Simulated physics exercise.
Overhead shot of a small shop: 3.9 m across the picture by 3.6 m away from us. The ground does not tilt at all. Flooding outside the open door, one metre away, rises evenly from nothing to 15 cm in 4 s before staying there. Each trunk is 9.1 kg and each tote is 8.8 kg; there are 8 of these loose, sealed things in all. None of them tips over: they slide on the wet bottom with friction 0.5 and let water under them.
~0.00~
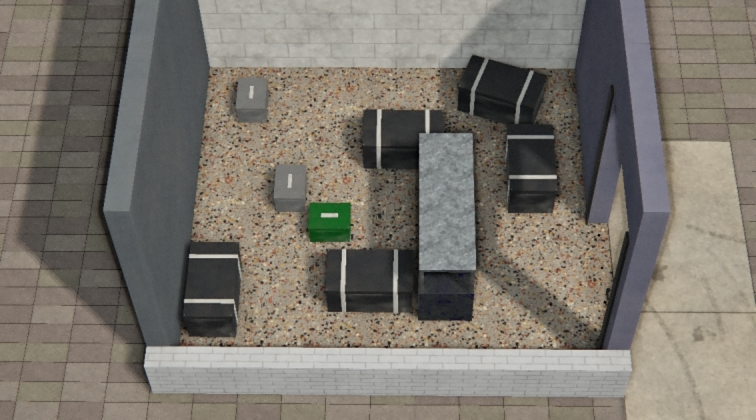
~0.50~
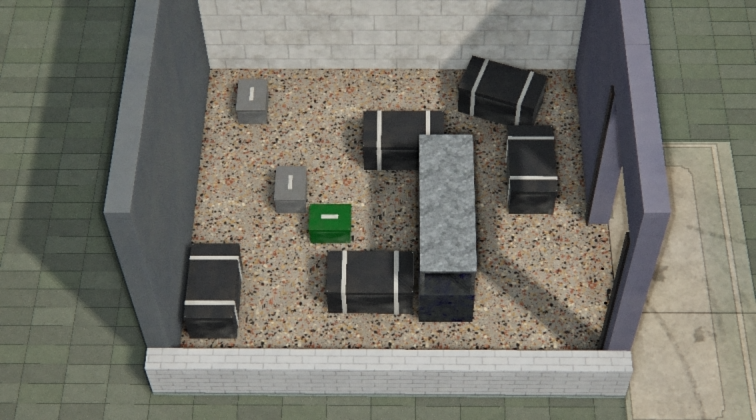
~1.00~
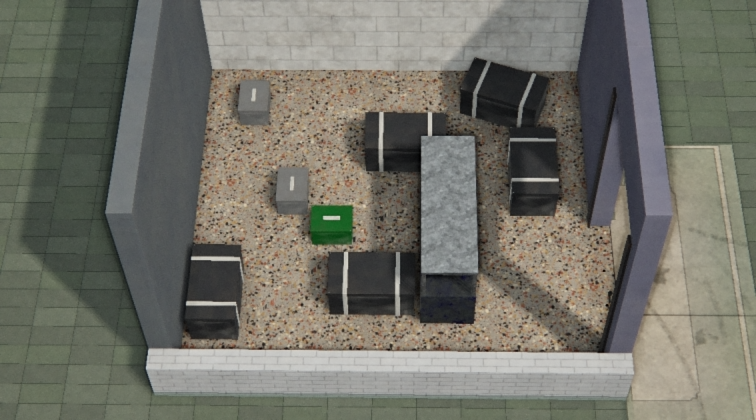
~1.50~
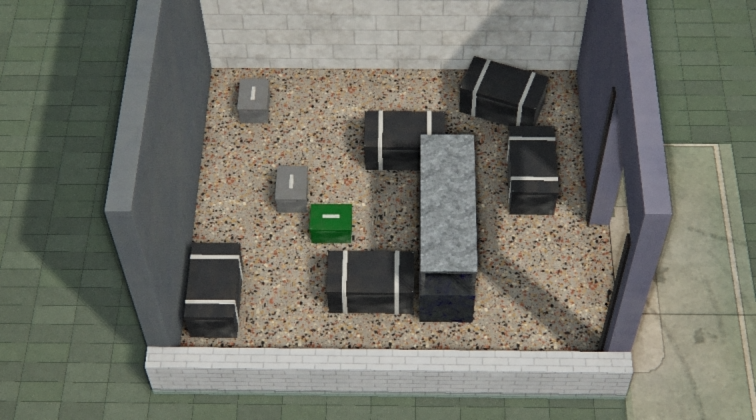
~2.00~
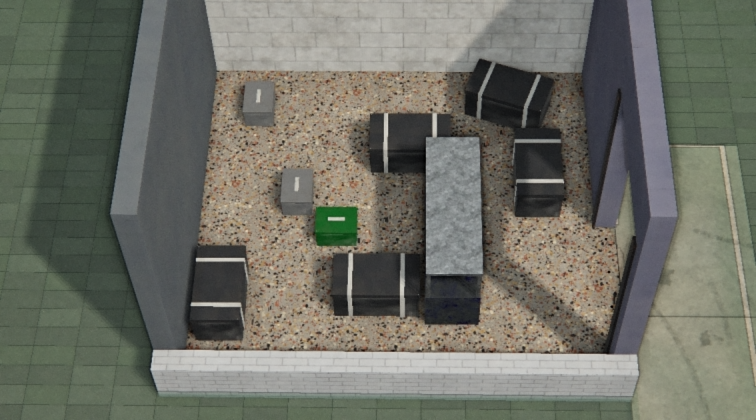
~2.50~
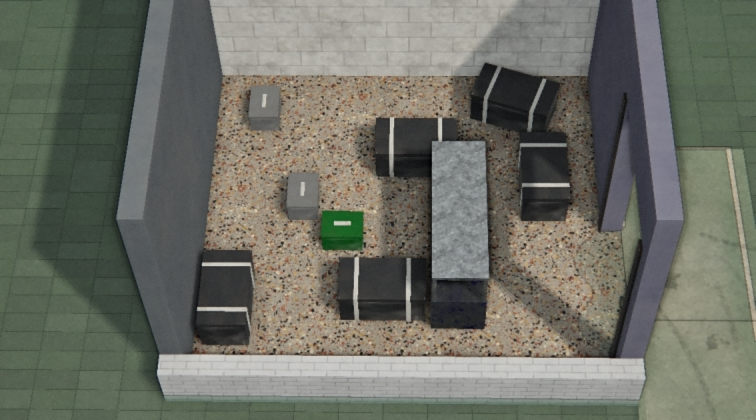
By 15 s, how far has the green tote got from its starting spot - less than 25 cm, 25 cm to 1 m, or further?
It has gone between 25 cm and 1 m.
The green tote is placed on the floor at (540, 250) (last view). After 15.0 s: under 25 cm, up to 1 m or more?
So it journeys a long way.
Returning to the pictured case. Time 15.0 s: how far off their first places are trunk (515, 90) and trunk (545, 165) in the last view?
In turn: 30 cm, 150 cm.
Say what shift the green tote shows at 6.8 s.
0 cm or so by then.
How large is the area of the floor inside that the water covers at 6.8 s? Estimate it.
My estimate is roughly 7.5 m2.
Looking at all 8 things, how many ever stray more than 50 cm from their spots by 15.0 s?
That comes to 6.
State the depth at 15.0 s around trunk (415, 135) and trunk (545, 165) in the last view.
First roughly 6 cm, second roughly 9 cm.
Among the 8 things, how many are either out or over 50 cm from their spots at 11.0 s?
I make it 1.
After 3.5 s the green tote is near (342, 224), 0.0 m from its start, aground; 0 afloat.
After 6.8 s the green tote is near (342, 224), 0.0 m from its start, aground; 1 afloat.
After 11.0 s the green tote is near (342, 224), 0.0 m from its start, aground; 5 afloat.
After 15.0 s the green tote is near (379, 261), 0.6 m from its start, afloat; 8 afloat.
